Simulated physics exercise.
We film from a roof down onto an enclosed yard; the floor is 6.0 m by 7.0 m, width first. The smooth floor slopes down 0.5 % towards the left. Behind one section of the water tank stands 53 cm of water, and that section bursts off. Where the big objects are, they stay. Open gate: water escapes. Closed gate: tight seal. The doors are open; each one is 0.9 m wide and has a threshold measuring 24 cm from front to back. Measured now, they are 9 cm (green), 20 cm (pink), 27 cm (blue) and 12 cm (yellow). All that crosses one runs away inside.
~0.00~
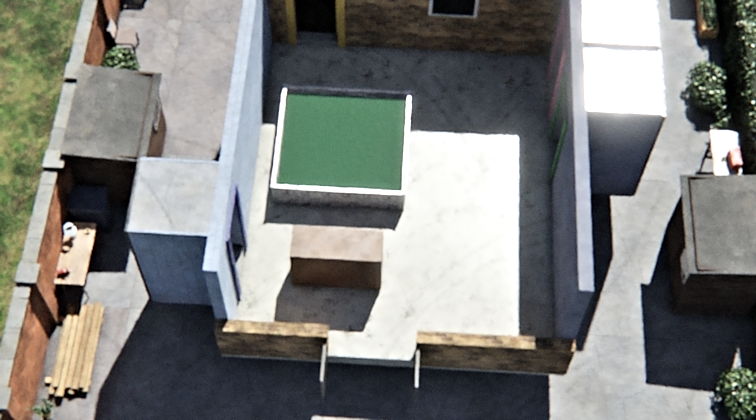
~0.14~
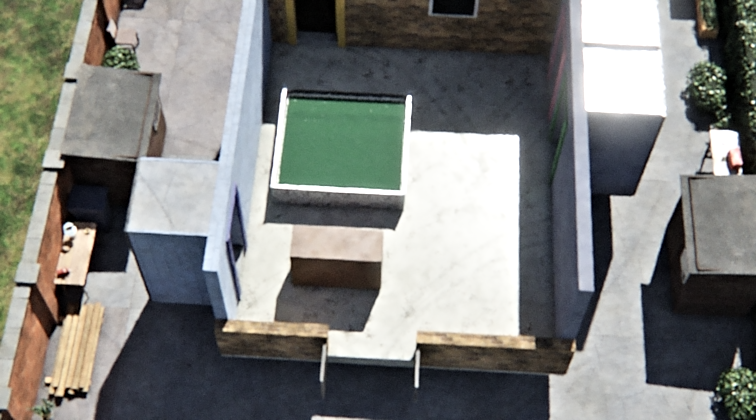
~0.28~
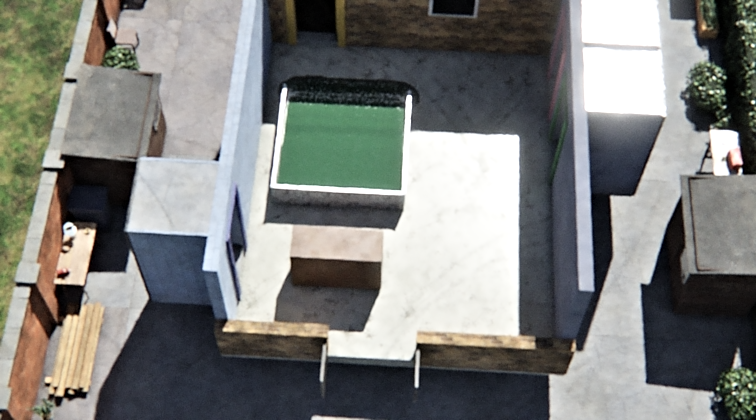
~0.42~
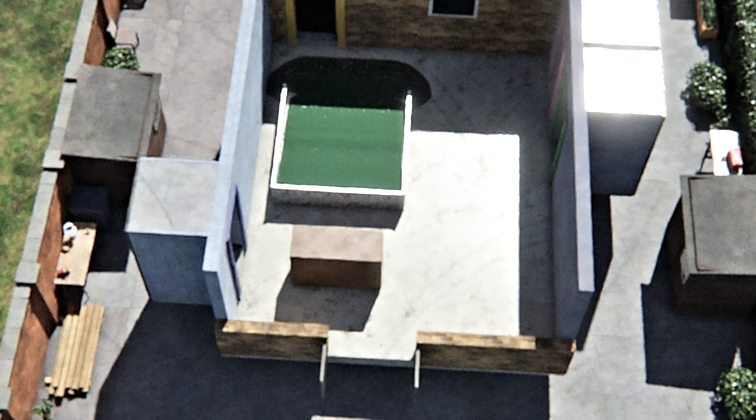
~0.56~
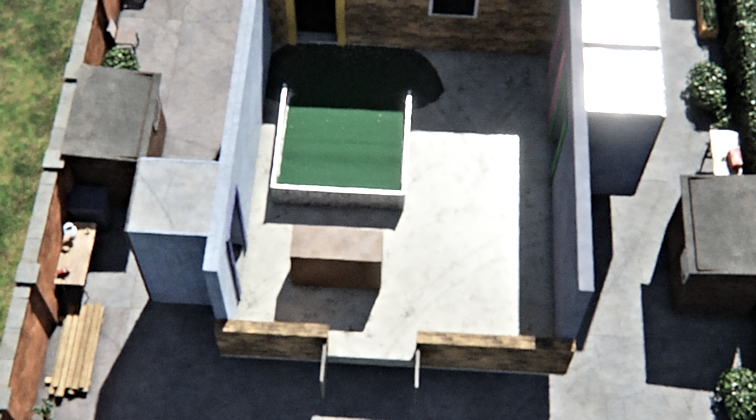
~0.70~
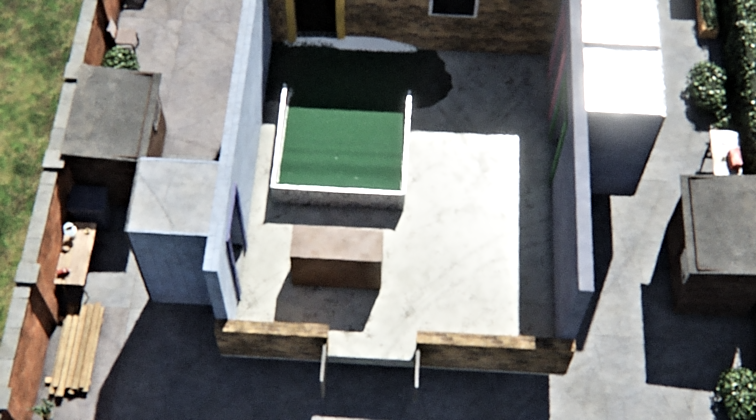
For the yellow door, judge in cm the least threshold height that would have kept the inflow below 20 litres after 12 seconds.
A threshold of about 34 cm.
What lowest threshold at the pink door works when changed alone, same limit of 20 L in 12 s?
Pink: Roughly 16 cm.
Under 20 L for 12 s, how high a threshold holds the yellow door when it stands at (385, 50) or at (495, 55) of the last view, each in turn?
Around 31 and 10.5 cm respectively.
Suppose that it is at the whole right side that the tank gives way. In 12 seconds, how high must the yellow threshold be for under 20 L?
With that break, close to 9.0 cm.
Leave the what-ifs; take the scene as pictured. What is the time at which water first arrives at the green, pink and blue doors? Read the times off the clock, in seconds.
Green = 3.0 s, pink = 2.4 s, blue = 3.8 s.
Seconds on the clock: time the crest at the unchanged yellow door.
I'd guess close to 2.2 seconds.
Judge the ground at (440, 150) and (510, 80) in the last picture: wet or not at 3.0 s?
First untouched, then soaked.
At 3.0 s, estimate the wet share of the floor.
About 30 per cent.
After 1.4 s water covers 15 % of the floor, deepest (39 cm) near (355, 52); 35 cm at the yellow door, 72 litres in over its 12 cm threshold.
After 3.0 s water covers 30 % of the floor, deepest (32 cm) near (272, 47); 31 cm at the yellow door, 322 litres in over its 12 cm threshold.
After 12.0 s water covers 100 % of the floor, deepest (10 cm) near (244, 261); 9 cm at the yellow door, 429 litres in over its 12 cm threshold.
At the yellow door as built, the water arrived by 0.6 s and peaked near 38 cm at 2.2 s.
Run again over the same 12 s with other heights there, 48 litres in over 30.5 cm, 1 litre over 41 cm. The limit of 20 litres is kept from about 34 cm up.
